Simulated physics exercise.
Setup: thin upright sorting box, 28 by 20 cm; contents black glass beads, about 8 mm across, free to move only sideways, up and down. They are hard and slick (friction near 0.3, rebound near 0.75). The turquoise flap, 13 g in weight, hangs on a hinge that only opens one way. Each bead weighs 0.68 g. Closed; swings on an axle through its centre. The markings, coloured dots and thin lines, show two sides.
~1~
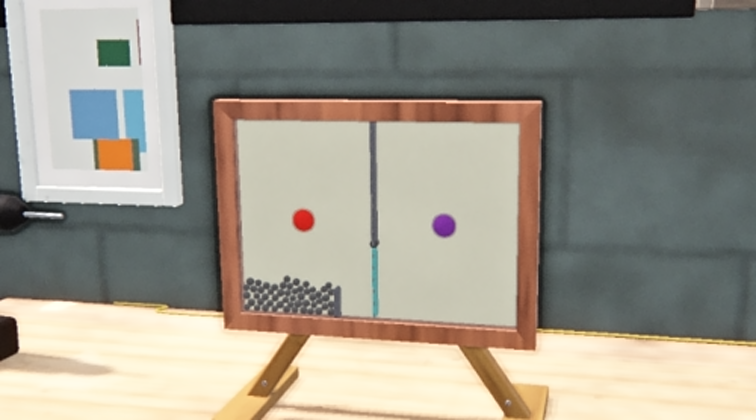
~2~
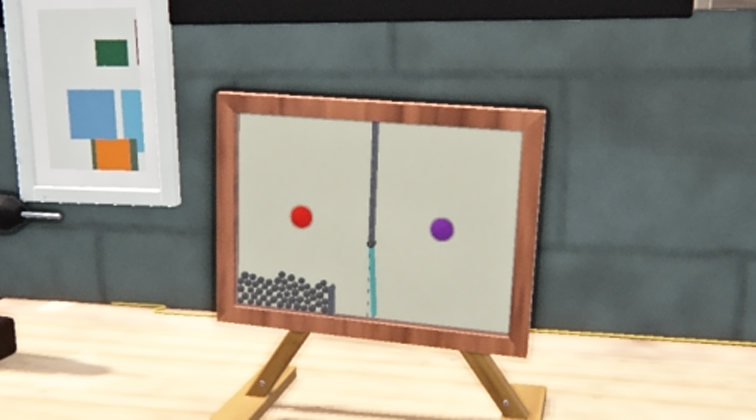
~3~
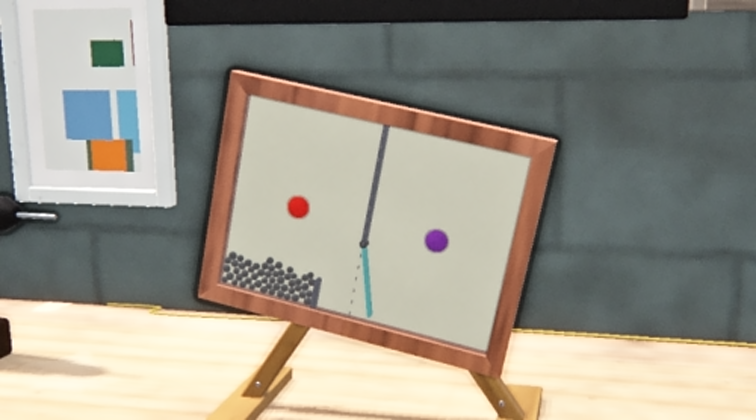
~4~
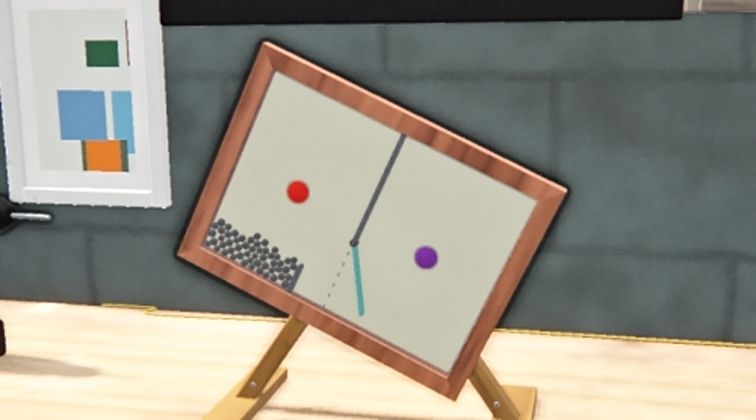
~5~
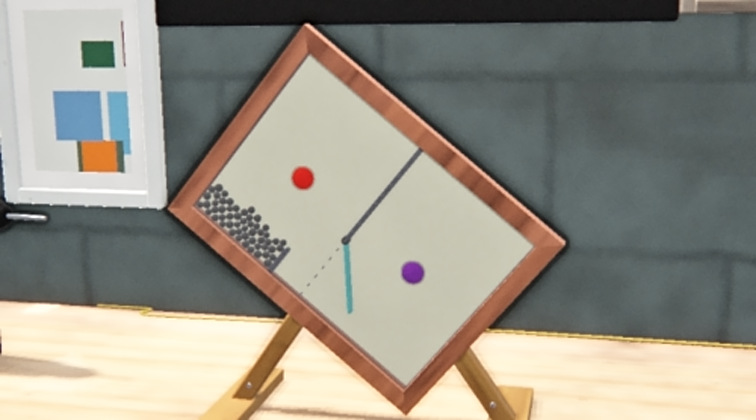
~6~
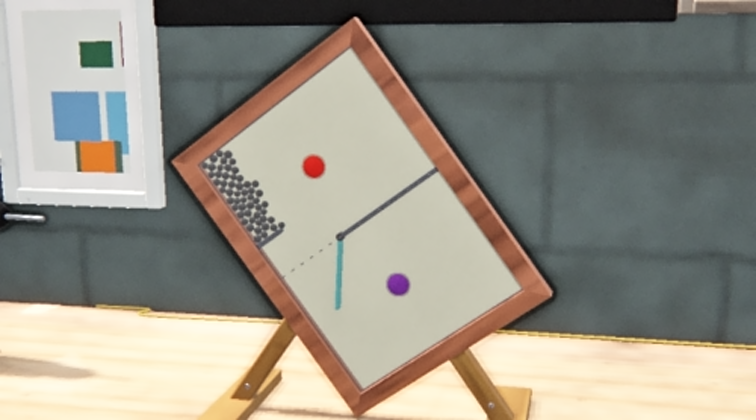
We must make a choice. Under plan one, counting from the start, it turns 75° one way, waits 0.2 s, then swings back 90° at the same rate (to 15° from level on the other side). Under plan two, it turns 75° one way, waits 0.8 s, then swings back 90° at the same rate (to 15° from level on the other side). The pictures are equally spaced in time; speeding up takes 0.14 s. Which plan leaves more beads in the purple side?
The answer is the later-listed option.
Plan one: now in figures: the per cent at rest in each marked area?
At the end the red side has 40 percent and the purple side has 60 percent.
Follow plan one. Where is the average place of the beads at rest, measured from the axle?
The middle sits around 3 cm right of it and 9 cm below it.
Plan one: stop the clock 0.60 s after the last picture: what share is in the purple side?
60 %.
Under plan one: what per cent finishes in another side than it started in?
About 60 in a hundred.
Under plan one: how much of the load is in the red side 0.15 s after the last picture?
I'd put it near 100 in a hundred.
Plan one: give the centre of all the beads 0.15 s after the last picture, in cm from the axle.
Roughly 9 centimetres to the left and 5 centimetres above.
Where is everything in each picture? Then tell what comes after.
Level; about 50 beads; beads centred (289, 297); top one (287, 279); turquoise flap (375, 243); red (304, 220), purple (444, 226), in the first picture.
Turned 3° clockwise; beads centred (283, 292); top one (282, 275), in the second picture.
Turned 12° clockwise; beads centred (269, 278); top one (233, 256); wall ends (365, 239), (318, 280), in the third picture.
Turned 25° clockwise; beads centred (252, 253); top one (221, 222); turquoise flap (354, 242) tilted 5°, in the fourth picture.
Turned 39° clockwise; beads centred (242, 225); top one (219, 188), in the fifth picture.
Turned 54° clockwise; beads centred (242, 196); top one (220, 154); turquoise flap (341, 237) tilted 3°; red (314, 167), purple (398, 285), in the sixth picture.
Plan one. 0.15 s after the last picture, it stands 75° clockwise; the beads' middle is 9 cm left of and 5 cm above the centre; red 100 %; turquoise flap open 65°.
Then, 0.60 s after the last picture, it stands 29° clockwise; the beads' middle is in line with and 9 cm below the centre; red 40 %, purple 60 %; turquoise flap open 44°.
Then, 0.84 s after the last picture, it stands 15° anticlockwise; the beads' middle is 7 cm right of and 7 cm below the centre; red 40 %, purple 60 %; turquoise flap shut.
At rest 1.8 s after the last picture, it stands 15° anticlockwise; red 40 %, purple 60 %; turquoise flap shut.
Plan two would end with red 30 %, purple 70 %.
